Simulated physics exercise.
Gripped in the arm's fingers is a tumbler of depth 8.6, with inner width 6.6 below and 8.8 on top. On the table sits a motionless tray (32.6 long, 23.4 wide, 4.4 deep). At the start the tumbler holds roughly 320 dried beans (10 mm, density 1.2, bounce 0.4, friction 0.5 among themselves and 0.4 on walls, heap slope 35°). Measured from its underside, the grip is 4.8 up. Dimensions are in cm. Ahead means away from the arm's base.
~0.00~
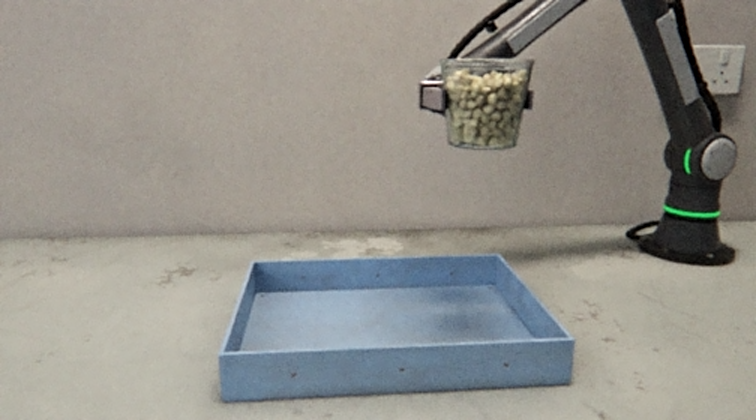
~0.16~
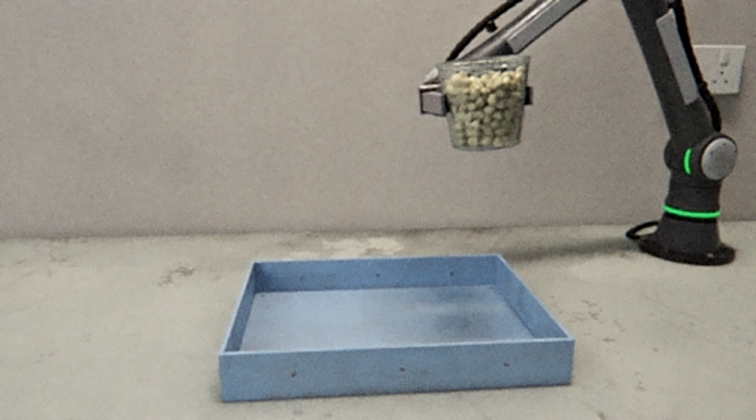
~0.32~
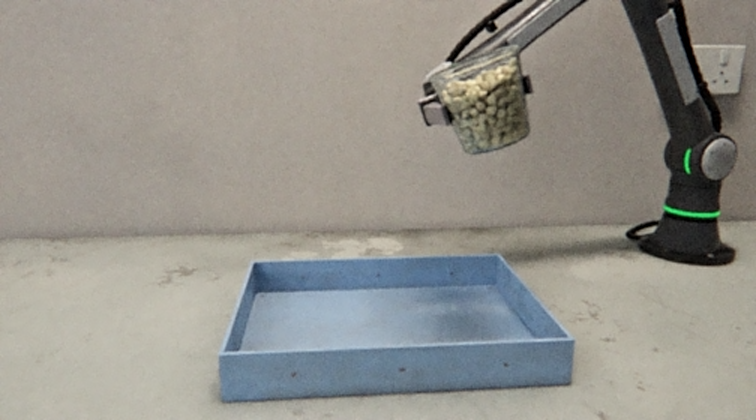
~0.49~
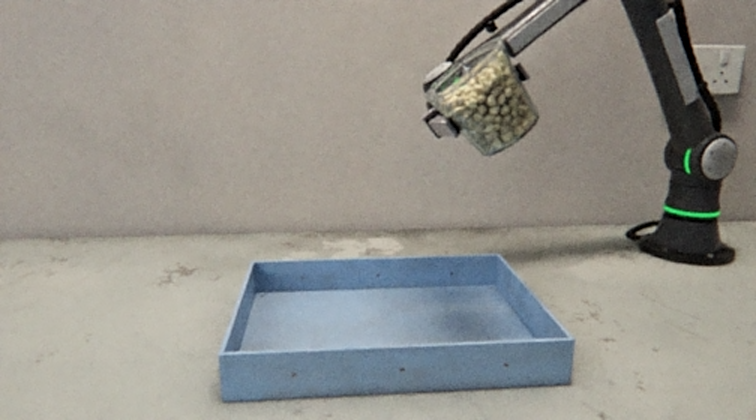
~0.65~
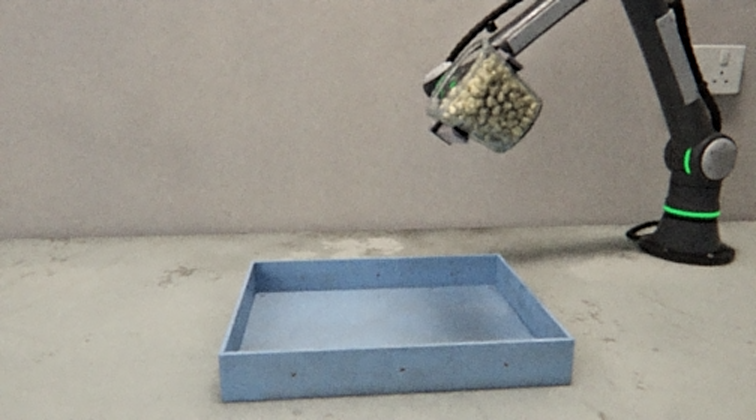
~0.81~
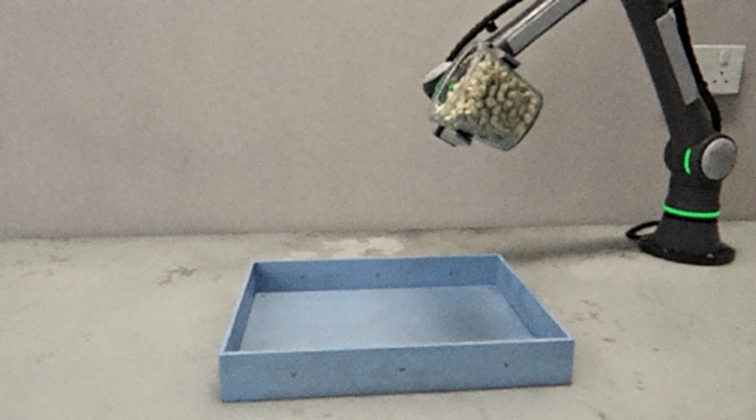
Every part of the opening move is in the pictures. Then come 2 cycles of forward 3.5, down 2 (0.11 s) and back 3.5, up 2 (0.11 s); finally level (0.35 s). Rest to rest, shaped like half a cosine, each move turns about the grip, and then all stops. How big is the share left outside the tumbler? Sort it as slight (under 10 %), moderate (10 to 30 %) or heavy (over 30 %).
It counts as moderate.
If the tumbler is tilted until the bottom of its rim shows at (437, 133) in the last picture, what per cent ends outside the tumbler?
Roughly 55 per cent.
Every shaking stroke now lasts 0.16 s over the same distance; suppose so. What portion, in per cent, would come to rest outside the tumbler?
It would come to around 10 %.
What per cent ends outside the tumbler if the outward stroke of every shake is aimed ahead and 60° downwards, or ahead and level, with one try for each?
Estimates, in order: 5 % then 40 %.
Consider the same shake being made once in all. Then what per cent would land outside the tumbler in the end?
My guess is near 10 per cent.
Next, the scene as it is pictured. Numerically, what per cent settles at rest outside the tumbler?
Some 20 per cent.
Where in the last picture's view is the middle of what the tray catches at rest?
It ends up close to (351, 335).
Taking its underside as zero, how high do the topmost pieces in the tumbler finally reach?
Top of the fill: Near 9.0 cm.
After 1.13 s, tilted 60° forward, highest piece 27 above the table; 285 in the tumbler, 7 in the tray, 24 in flight or on a rim.
After 1.44 s, tilted 25° forward, highest piece 29 above the table; 258 in the tumbler, 55 in the tray, 3 in flight or on a rim.
After 1.80 s, level, highest piece 30 above the table; 258 in the tumbler, 58 in the tray.
After 2.85 s, level, highest piece 30 above the table; 258 in the tumbler, 58 in the tray.
In the end, 258 in the tumbler, 58 in the tray. That is 18 % outside the tumbler.
